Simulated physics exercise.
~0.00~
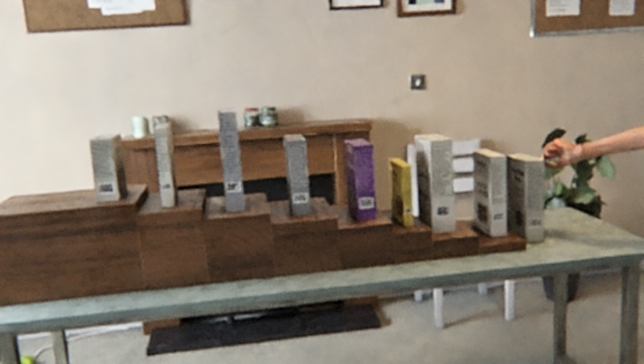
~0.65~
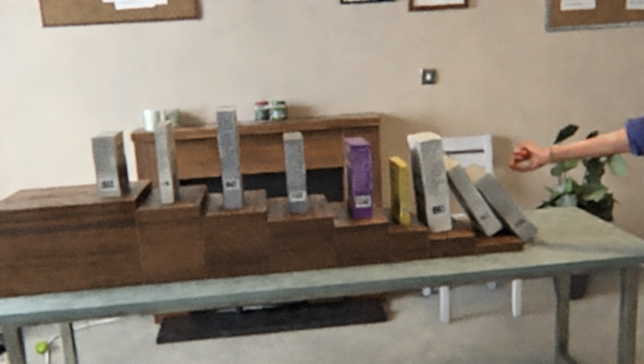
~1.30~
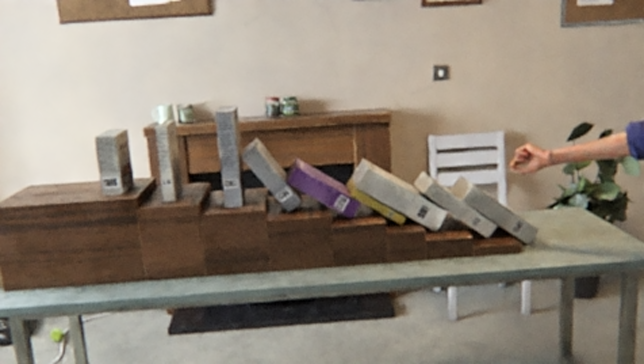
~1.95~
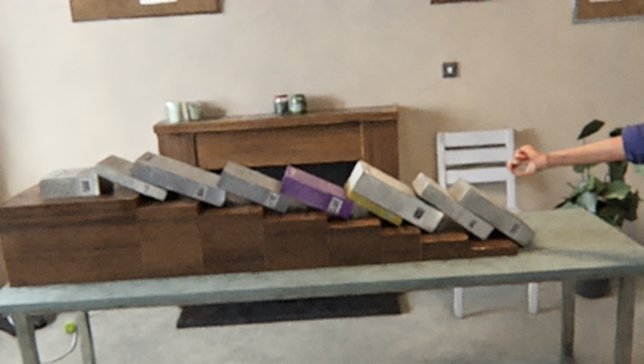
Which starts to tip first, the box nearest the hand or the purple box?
The box nearest the hand tips first. The purple box is still upright while that one is already leaning, and it goes over later.
